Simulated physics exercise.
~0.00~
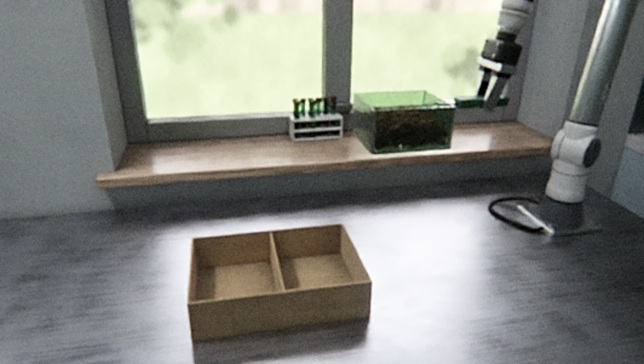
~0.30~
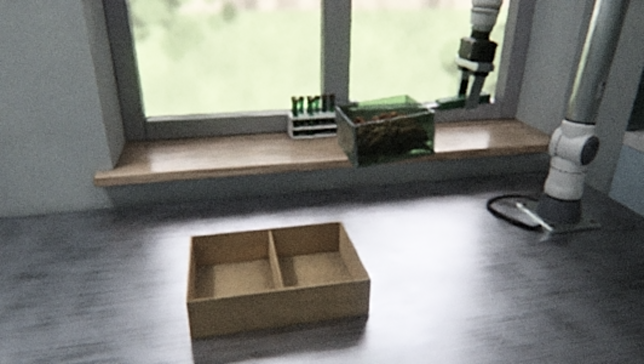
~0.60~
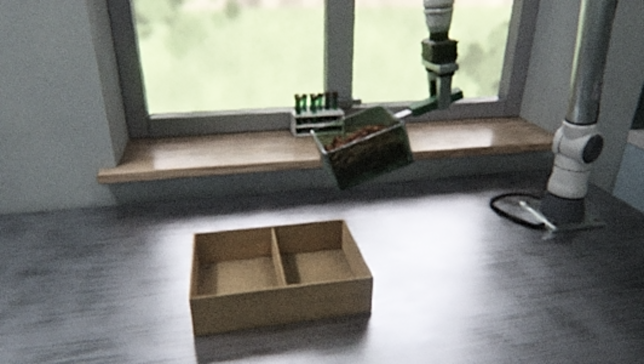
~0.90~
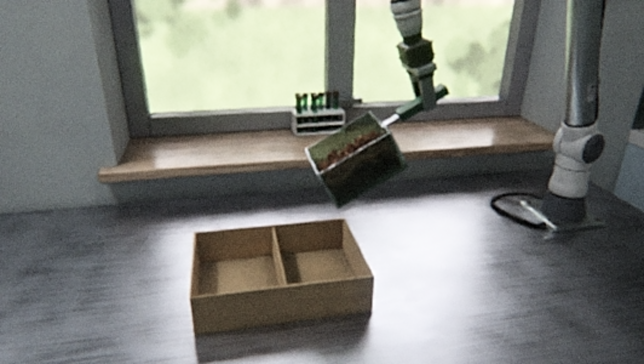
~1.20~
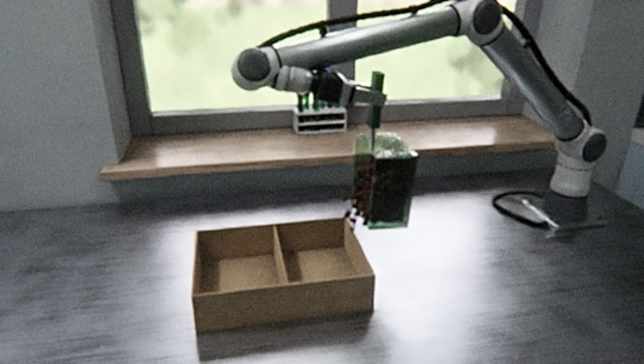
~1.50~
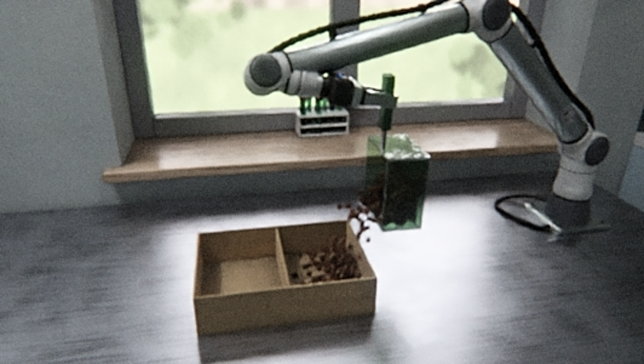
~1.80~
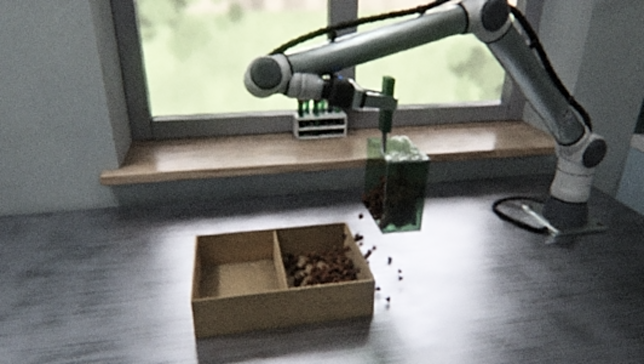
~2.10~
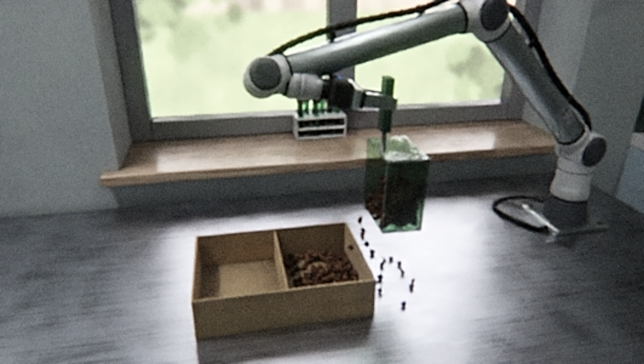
At first, a greenish see-through box of small brown pellets sits on a wooden windowsill, held by a robot arm, while an open, divided cardboard-coloured crate rests on the dark table below. The arm moves the box left and forward off the sill, tilting it as it comes. It then turns the box fully onto its side above the crate's right edge, and pellets begin to spill out. They pour into the right compartment and build a heap, while some miss and scatter on the table beside it. Finally the arm holds still, with many pellets still inside the tipped box and the left compartment empty.
